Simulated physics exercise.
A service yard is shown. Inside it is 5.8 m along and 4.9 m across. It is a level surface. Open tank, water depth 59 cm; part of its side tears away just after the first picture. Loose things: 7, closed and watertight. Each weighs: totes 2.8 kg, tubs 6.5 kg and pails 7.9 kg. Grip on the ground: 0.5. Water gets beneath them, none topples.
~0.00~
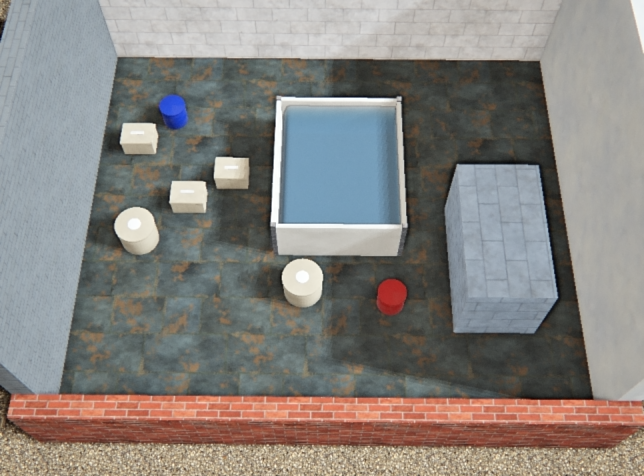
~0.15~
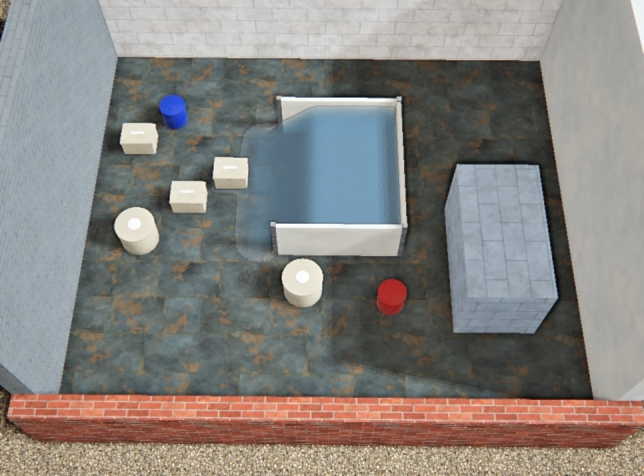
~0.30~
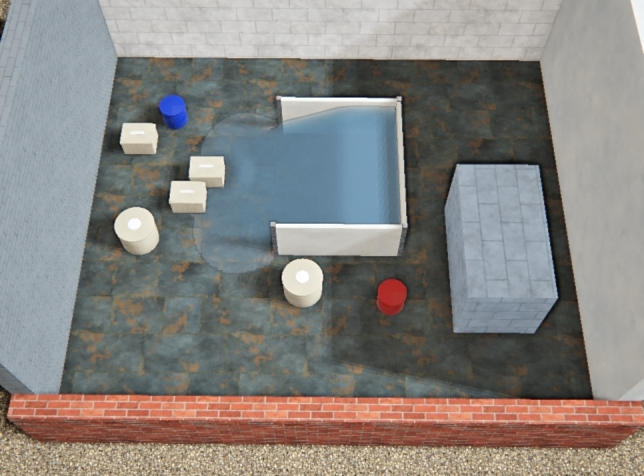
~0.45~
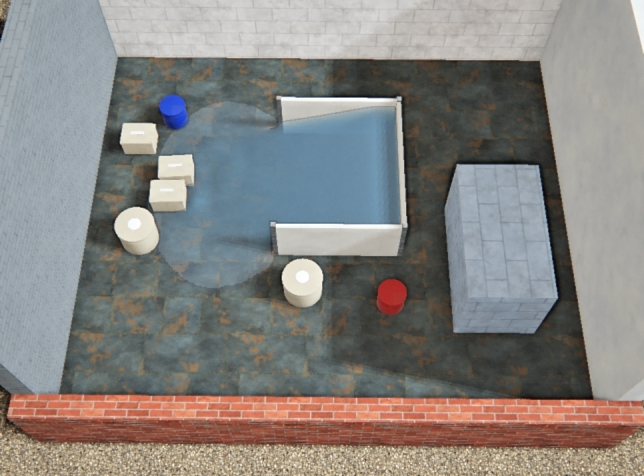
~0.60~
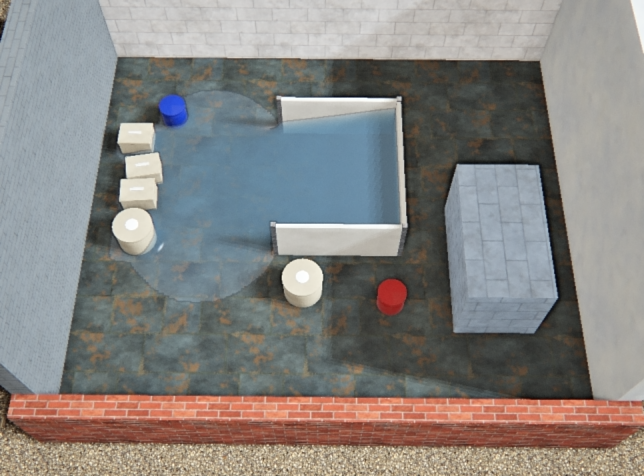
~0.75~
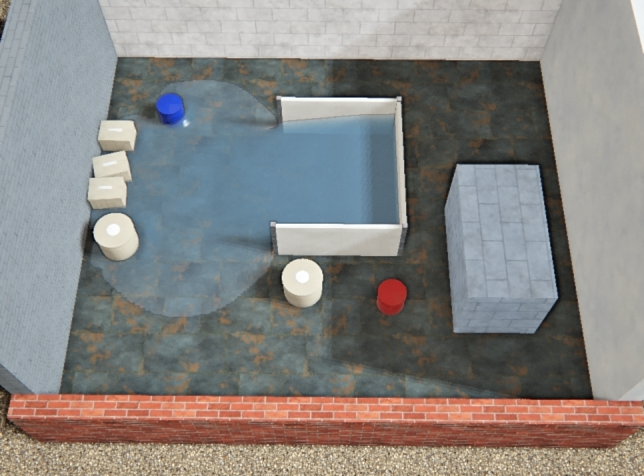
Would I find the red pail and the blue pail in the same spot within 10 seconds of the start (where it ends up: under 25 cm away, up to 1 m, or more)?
At the end, the red pail ends up pretty much in place. The blue pail ends up well clear of its start.
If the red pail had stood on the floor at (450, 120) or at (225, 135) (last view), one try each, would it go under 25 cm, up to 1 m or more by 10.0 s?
Run one, it gets moved partway; run two, it gets swept far.
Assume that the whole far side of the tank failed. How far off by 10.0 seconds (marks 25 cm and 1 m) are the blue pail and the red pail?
The blue pail would be washed far off and the red pail would remain almost still.
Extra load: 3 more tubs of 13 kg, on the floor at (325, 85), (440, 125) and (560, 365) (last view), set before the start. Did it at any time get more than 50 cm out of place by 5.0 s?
Beyond it, within it, within it.
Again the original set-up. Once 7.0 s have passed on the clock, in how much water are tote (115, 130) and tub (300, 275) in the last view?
Roughly 7 and 5 cm.
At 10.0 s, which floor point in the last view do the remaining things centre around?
Close to (413, 240).
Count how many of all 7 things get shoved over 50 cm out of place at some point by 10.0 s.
6 in all.
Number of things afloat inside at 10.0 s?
Count: 5.
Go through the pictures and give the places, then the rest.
The first picture shows the red pail at (392, 292), on the bottom; the blue pail at (172, 105) rests on the ground; water covers 2.4 m2; 0 of 7 have shifted.
The second picture shows the red pail at (392, 292) rests on the ground; the blue pail at (172, 105), on the bottom; 3.3 m2 under water; 0 of 7 have shifted.
The third picture shows the red pail at (392, 292) rests on the ground; the blue pail at (172, 105) rests on the ground; water covers 4.3 m2; 1 of 7 have shifted.
The fourth picture shows the red pail at (392, 292) rests on the ground; the blue pail at (172, 105), on the bottom; water covers 5.7 m2; 2 of 7 have shifted.
The fifth picture shows the red pail at (392, 292) rests on the ground; the blue pail at (172, 105) rests on the ground; water covers 7.0 m2; 2 of 7 have shifted.
The sixth picture shows the red pail at (392, 292), on the bottom; the blue pail at (169, 104) rests on the ground, 4 cm from its start; 8.4 m2 under water; 4 of 7 have shifted.
After 2.0 s the red pail is near (392, 292), 0.0 m from its start, aground; the blue pail is near (144, 43), 0.9 m from its start, afloat; 5 afloat.
After 4.5 s the red pail is near (392, 292), 0.0 m from its start, aground; the blue pail is near (414, 82), 3.1 m from its start, aground; 4 afloat.
After 7.0 s the red pail is near (392, 292), 0.0 m from its start, aground; the blue pail is near (451, 82), 3.6 m from its start, aground; 5 afloat.
After 10.0 s the red pail is near (393, 292), 0.0 m from its start, aground; the blue pail is near (451, 82), 3.6 m from its start, aground; 5 afloat.
